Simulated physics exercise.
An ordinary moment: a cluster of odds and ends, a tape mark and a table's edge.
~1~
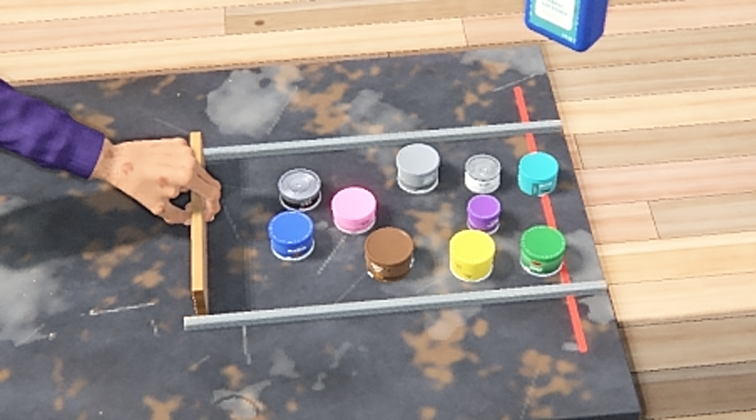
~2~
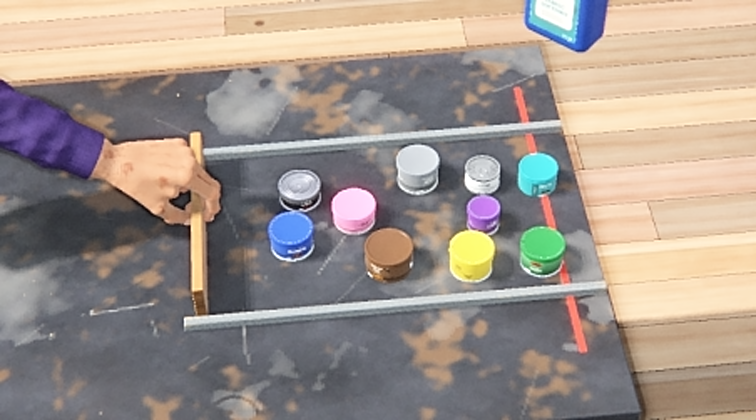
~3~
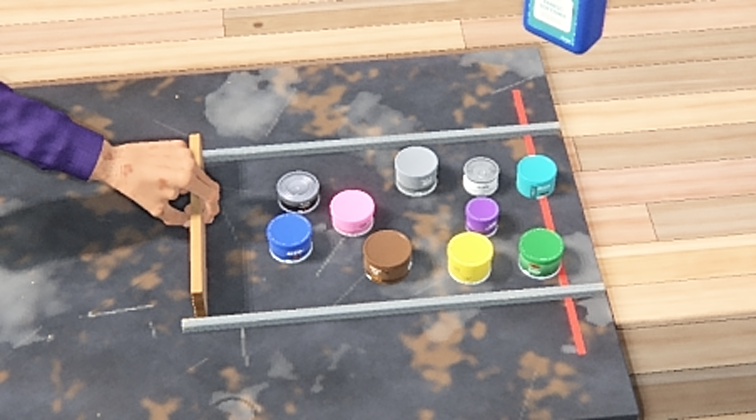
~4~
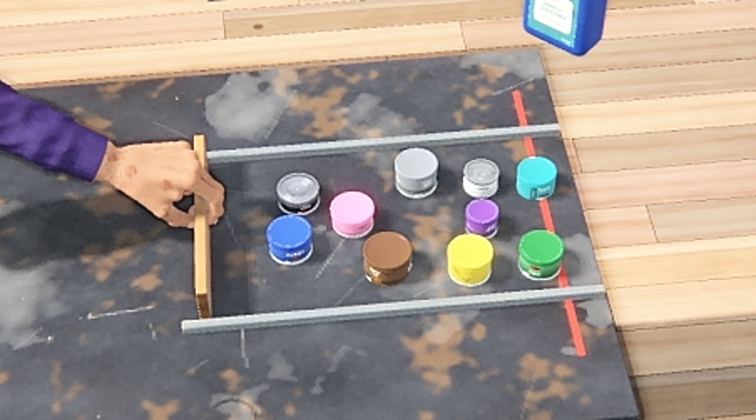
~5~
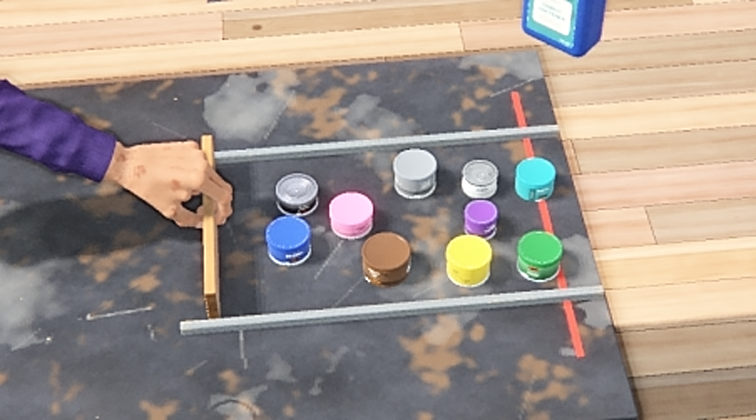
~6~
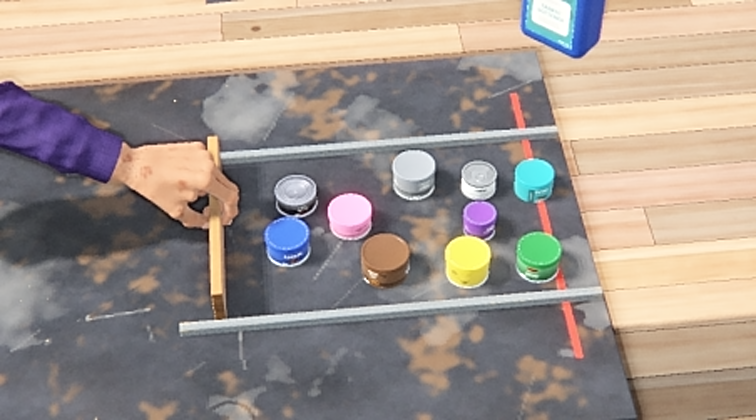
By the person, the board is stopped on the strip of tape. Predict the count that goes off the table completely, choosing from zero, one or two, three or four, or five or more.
Honestly, the push sends five or more of them over the end.
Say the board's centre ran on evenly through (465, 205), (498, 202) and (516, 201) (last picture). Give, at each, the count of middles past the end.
Taking the places in turn, the counts are 0, 2 and 3.
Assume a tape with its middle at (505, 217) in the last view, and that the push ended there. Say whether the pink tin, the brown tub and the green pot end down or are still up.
In order, the pink tin keeps its spot, then the brown tub keeps its spot, then the green pot goes off the edge.
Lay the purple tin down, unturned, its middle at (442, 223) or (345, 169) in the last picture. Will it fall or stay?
In turn it goes down, then holds its place.
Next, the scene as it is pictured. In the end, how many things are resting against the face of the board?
4 in contact.
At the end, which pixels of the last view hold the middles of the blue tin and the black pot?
Roughly at (571, 225) and at (552, 161), in that order.
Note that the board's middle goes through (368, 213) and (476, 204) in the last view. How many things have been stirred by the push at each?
At the first spot 5, then 10.
A little later, none off yet; turquoise tub at rest near (534, 181); green pot at rest near (538, 258); white tin at rest near (479, 181).
Next, none off yet; turquoise tub at rest near (534, 181); green pot at rest near (538, 258); white tin shifted a little near (491, 181).
Later still, none off yet; turquoise tub shifted about its own width near (564, 180); green pot tilted a little near (608, 250); white tin shifted about its own width near (528, 178).
When it is over, the number that fall off is five or more; down, grey tin, yellow tin, purple tin, white tin, green pot and turquoise tub.
